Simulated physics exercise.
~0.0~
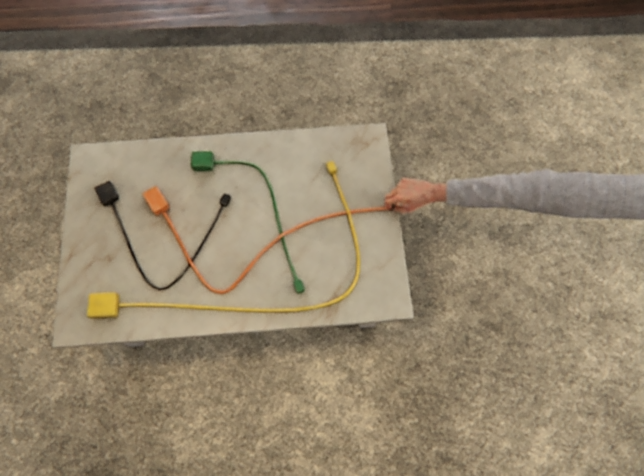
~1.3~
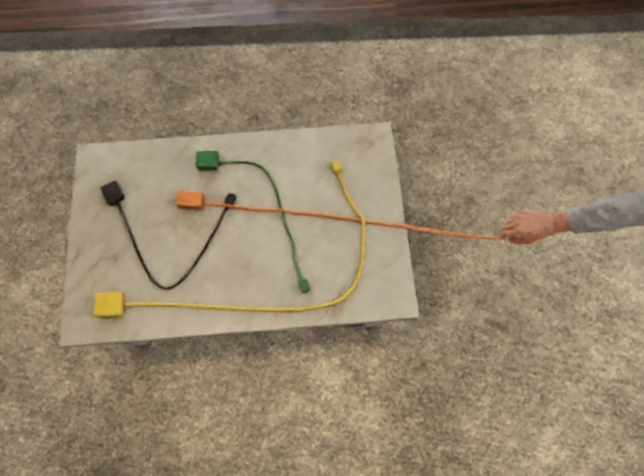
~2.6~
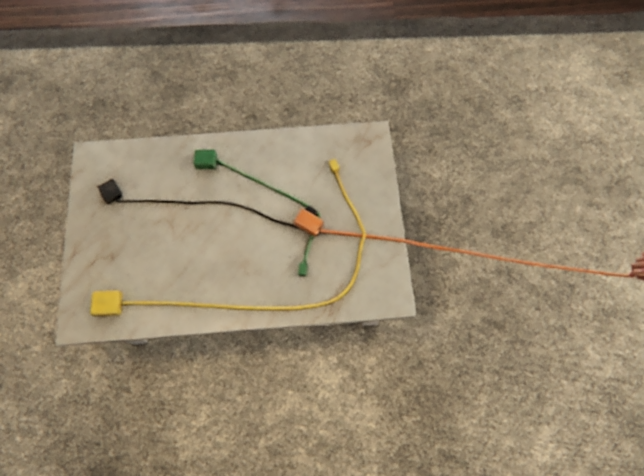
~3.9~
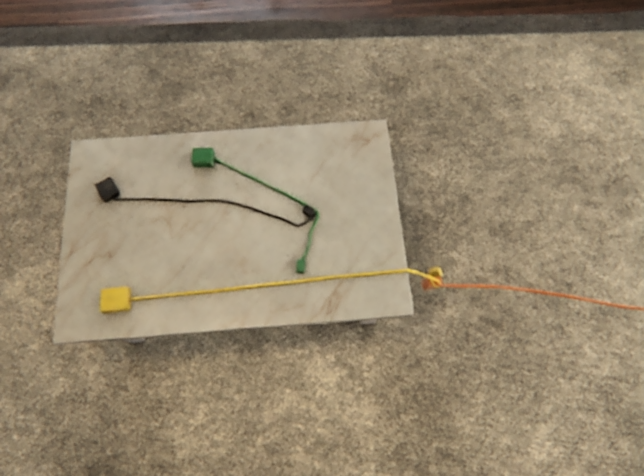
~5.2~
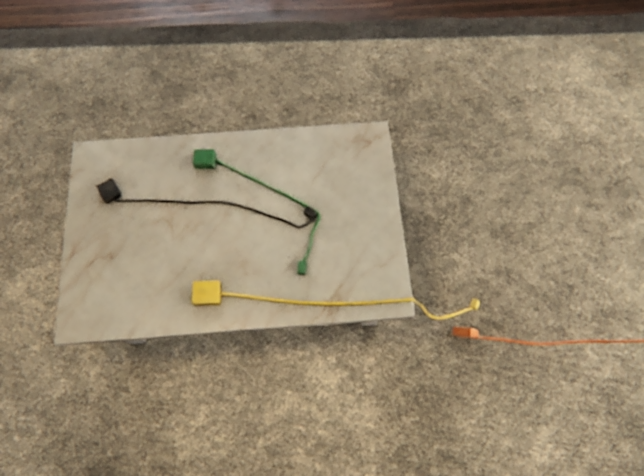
At first, four leads, black, orange, green and yellow, lie tangled across a pale tabletop, and a hand at the right edge grips the orange one. The hand pulls it out to the right and slightly toward the near side, straightening it as its charger slides along. The orange charger drags the black plug across to the green lead, bending that lead, then catches the yellow one. It goes over the right edge, taking the yellow plug along. Finally the orange lead is off the table, the yellow charger has shifted right but stays on top, and the black and green chargers remain in place.
